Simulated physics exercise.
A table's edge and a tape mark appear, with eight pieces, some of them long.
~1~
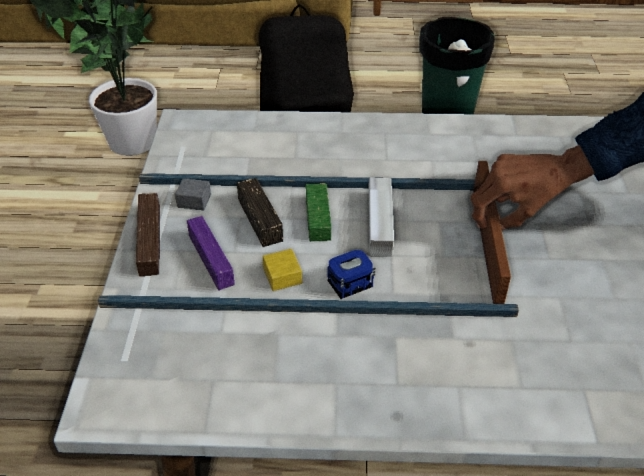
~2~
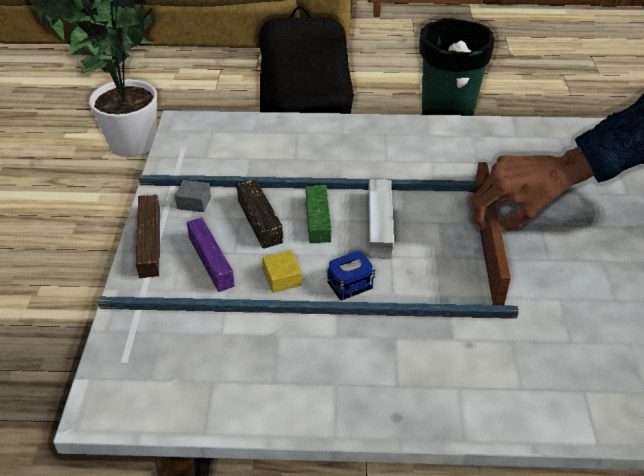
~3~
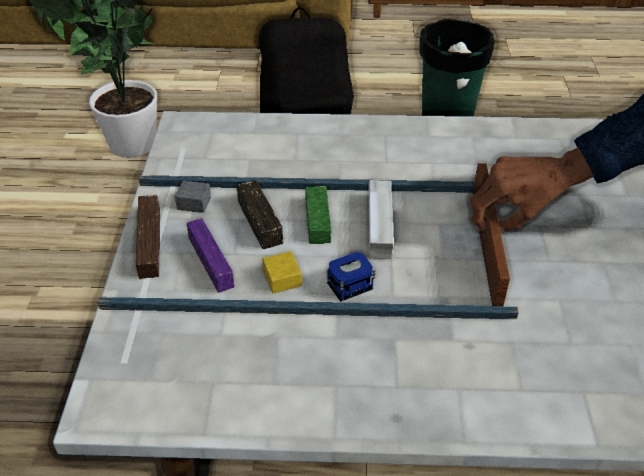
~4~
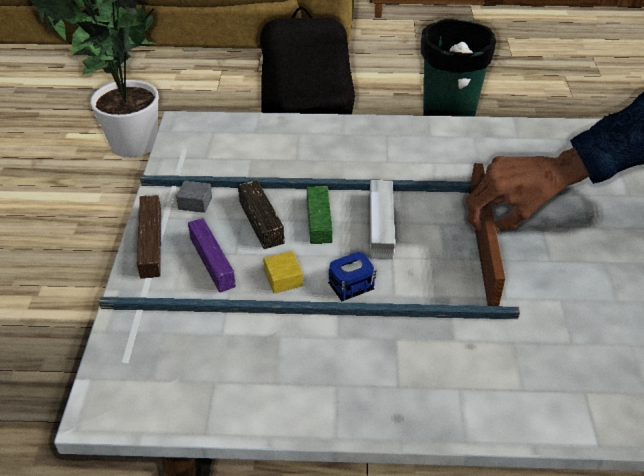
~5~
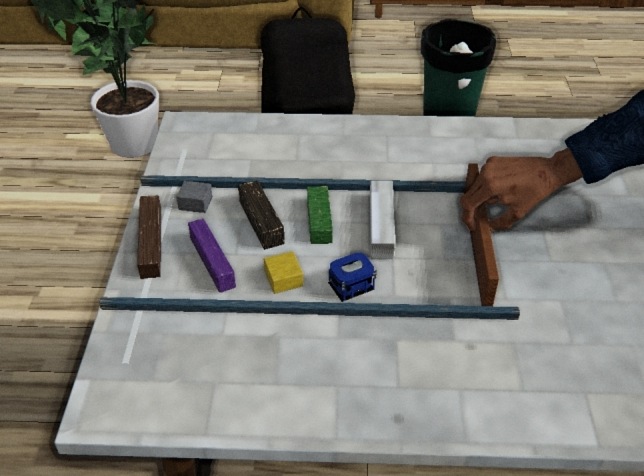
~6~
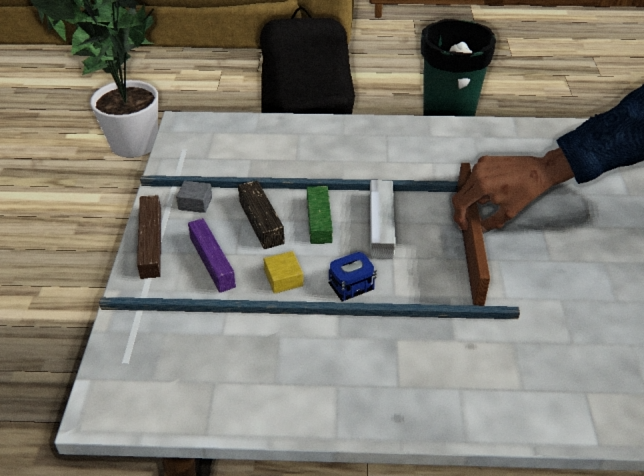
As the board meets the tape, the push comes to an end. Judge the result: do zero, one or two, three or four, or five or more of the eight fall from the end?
You'd see five or more pieces leave the end and fall.
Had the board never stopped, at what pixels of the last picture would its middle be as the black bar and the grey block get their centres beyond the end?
Approx. (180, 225) / approx. (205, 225) for the other.
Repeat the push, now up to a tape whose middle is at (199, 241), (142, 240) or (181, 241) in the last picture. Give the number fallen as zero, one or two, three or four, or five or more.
So, tape by tape, it's 1 or 2, then more than four, then either three or four.
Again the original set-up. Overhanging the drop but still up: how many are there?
Tally: 1.
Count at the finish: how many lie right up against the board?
The figure is 2.
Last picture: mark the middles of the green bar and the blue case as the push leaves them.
The green bar settles near (132, 210); as for the blue case, near (130, 264).
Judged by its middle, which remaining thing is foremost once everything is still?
It's the green bar that ends up nearest.
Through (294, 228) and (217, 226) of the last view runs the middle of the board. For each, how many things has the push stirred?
At first I count 6, and then 8.
A little later, none off yet; brown bar at rest near (150, 235); grey block at rest near (195, 197); purple bar at rest near (211, 254).
Next, none off yet; brown bar at rest near (150, 235); grey block moving near (189, 197); purple bar shifted a little near (180, 256).
When it is over, the number that fall off is five or more; down, yellow block, black bar, purple bar, grey block and brown bar.
